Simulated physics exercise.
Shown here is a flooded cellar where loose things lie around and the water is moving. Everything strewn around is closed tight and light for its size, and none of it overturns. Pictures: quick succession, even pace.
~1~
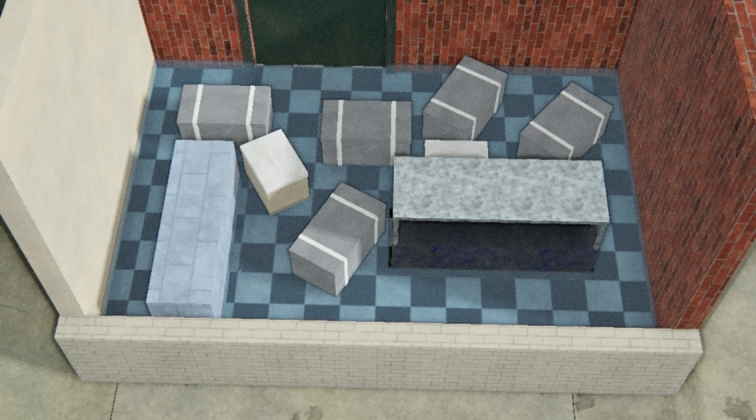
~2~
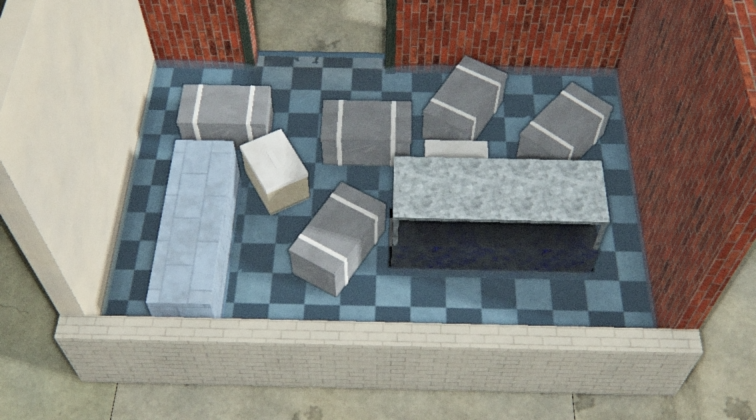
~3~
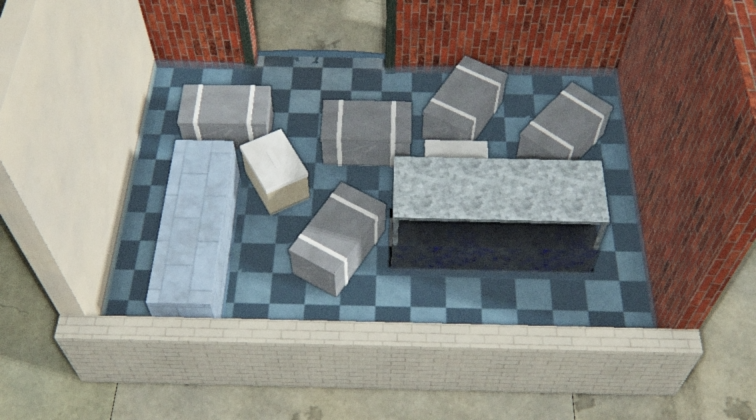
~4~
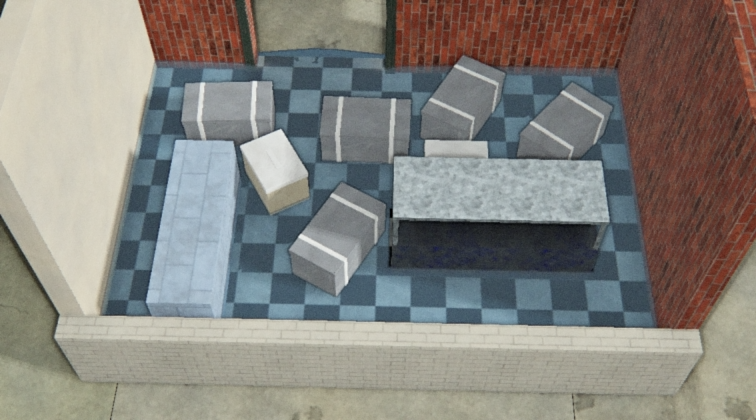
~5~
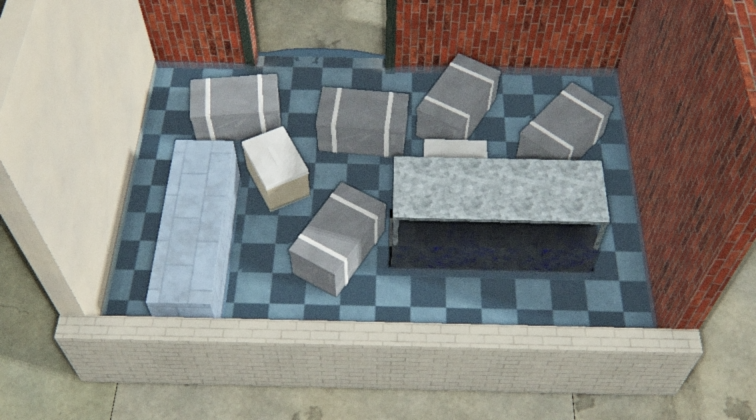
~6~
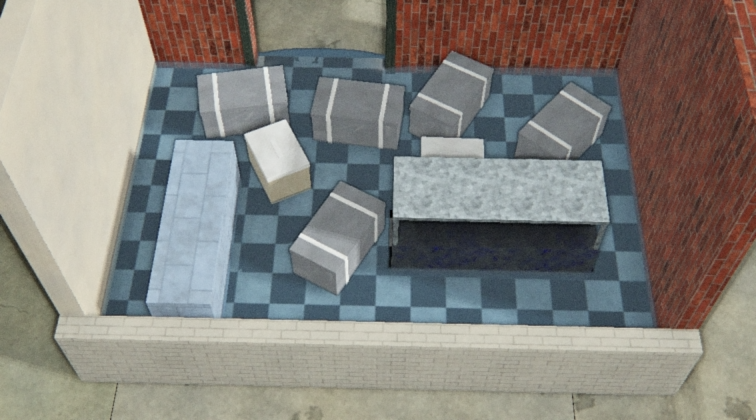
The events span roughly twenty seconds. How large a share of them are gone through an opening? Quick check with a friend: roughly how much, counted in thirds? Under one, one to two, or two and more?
The likely share is two thirds upward.
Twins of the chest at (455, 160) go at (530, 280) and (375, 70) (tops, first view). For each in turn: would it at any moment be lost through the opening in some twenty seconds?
First one does not escape, second one makes it out.
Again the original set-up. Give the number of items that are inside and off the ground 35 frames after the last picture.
So that is 1.
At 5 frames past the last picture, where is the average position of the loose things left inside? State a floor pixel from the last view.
I'd say roughly (370, 136).
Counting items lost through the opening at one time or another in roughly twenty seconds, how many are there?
7 of them.
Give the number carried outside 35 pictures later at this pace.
6.
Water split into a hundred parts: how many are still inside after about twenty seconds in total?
About 42 percent.
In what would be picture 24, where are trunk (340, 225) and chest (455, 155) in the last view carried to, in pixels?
Estimate: (307, 122), then (372, 117).
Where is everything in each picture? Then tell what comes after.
The first frame shows a trunk at (367, 120), afloat; a trunk at (224, 104) floats; 0 of 7 have shifted.
The second frame shows a trunk at (367, 120) floats; a trunk at (224, 104), afloat; 0 of 7 have shifted.
The third frame shows a trunk at (367, 120), afloat; a trunk at (224, 104), afloat; 0 of 7 have shifted.
The fourth frame shows a trunk at (366, 117), afloat, close to its start; a trunk at (227, 101) floats, close to its start; 1 of 7 have shifted.
The fifth frame shows a trunk at (363, 109) floats, close to its start; a trunk at (234, 95) floats, close to its start; 3 of 7 have shifted.
The sixth frame shows a trunk at (358, 100), afloat, close to its start; a trunk at (242, 88), afloat, close to its start; 5 of 7 have shifted.
A moment on, 0 of 7 are out; 7 afloat.
Next, 4 of 7 are out; 3 afloat.
Later, 6 of 7 are out; 1 afloat.
In the end, 7 of 7 are out; 0 afloat.
